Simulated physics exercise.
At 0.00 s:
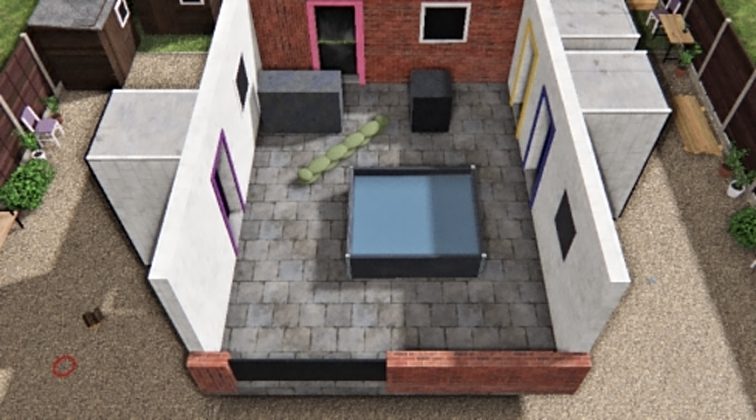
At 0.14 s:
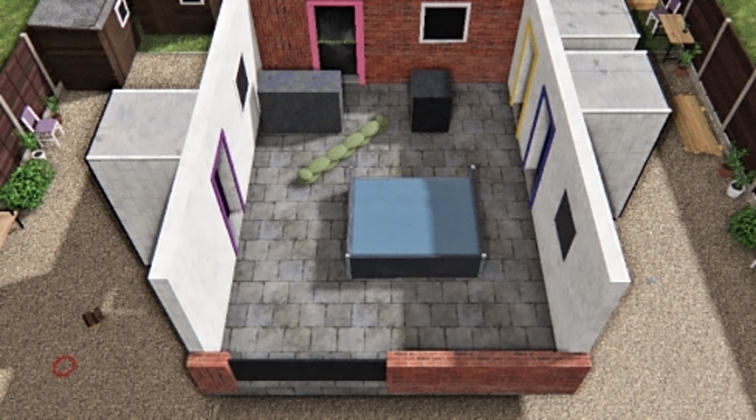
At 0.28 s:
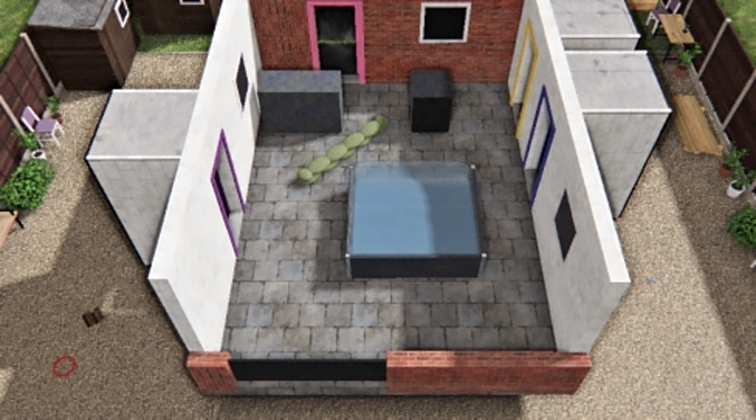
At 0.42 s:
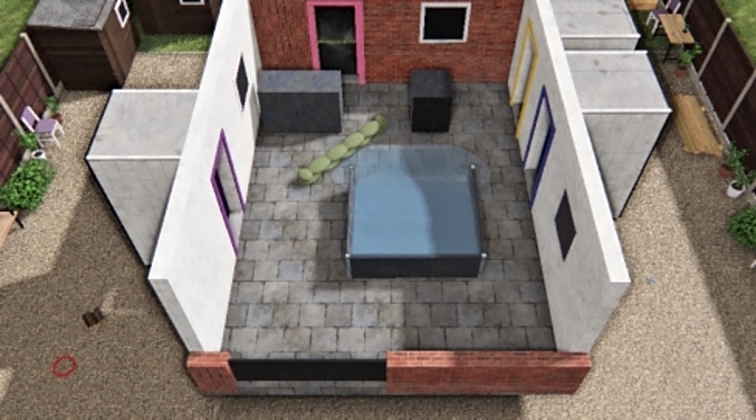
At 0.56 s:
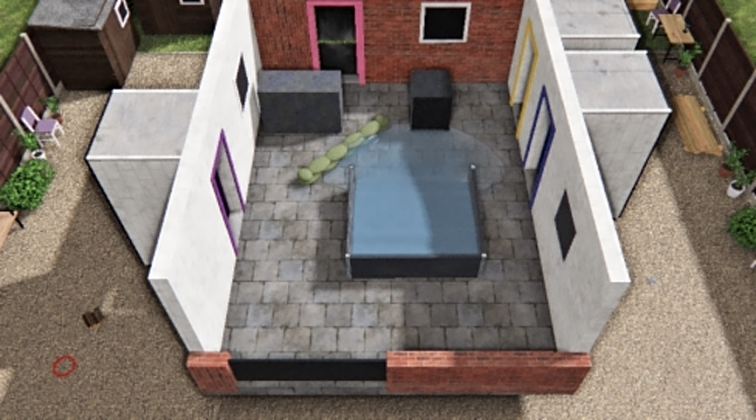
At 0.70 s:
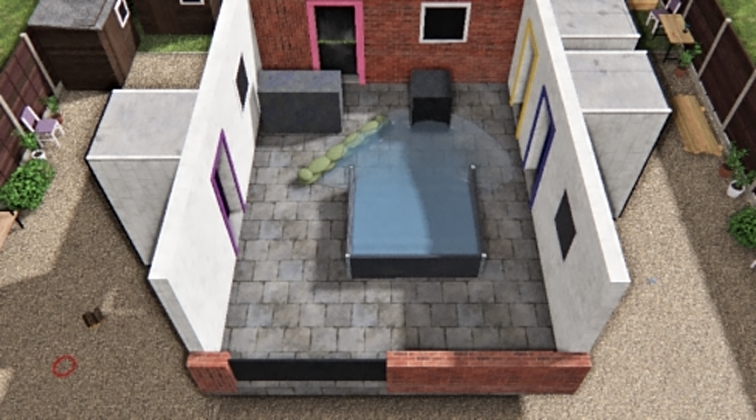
Paved back court from above, water pouring from the far side of an open tank and spreading towards a row of sandbags.
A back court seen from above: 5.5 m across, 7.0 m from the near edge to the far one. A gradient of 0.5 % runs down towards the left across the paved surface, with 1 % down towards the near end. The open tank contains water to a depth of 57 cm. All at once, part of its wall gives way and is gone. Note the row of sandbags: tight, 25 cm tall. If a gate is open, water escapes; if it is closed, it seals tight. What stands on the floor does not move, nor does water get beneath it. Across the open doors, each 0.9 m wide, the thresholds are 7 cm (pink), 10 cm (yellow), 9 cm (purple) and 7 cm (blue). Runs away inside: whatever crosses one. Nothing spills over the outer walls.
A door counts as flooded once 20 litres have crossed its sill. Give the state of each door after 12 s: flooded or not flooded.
State after that time: Pink door flooded, yellow door flooded, purple door not flooded, blue door flooded.
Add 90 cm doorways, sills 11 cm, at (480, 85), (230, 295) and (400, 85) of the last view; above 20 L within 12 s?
Door 1: Higher; door 2: Lower; door 3: Higher.
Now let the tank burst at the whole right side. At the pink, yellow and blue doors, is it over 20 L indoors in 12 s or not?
For pink, too little; for yellow, too little; for blue, too much.
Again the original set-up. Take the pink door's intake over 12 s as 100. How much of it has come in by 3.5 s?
By that time, around 15 per cent.
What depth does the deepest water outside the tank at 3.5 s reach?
I'd say near 24 centimetres.
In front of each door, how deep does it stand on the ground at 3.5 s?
Pink 8 cm, yellow 21 cm, purple 6 cm, blue 11 cm.
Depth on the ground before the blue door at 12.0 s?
I'd put it at around 6.0 cm deep.
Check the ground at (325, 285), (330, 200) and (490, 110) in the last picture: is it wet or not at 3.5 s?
Listed in sequence, the spots are drenched, drenched and drenched.
After 1.4 s water covers 25 % of the floor and is deepest (41 cm) near (418, 137); pink door not reached, yellow door 5 cm at the sill, 0 L in, purple door not reached, blue door 1 cm at the sill, 0 L in.
After 2.2 s water covers 40 % of the floor and is deepest (34 cm) near (375, 144); pink door 9 cm at the sill, 0 L in, yellow door 22 cm at the sill, 20 L in, purple door not reached, blue door 1 cm at the sill, 0 L in.
After 3.5 s water covers 60 % of the floor and is deepest (24 cm) near (493, 125); pink door 8 cm at the sill, 6 L in, yellow door 21 cm at the sill, 91 L in, purple door 6 cm at the sill, 0 L in, blue door 11 cm at the sill, 1 L in.
After 7.0 s water covers 85 % of the floor and is deepest (16 cm) near (327, 108); pink door 12 cm at the sill, 17 L in, yellow door 7 cm at the sill, 124 L in, purple door 5 cm at the sill, 0 L in, blue door 7 cm at the sill, 46 L in.
After 12.0 s water covers 95 % of the floor and is deepest (15 cm) near (217, 372); pink door 6 cm at the sill, 45 L in, yellow door 5 cm at the sill, 124 L in, purple door 5 cm at the sill, 0 L in, blue door 6 cm at the sill, 47 L in.
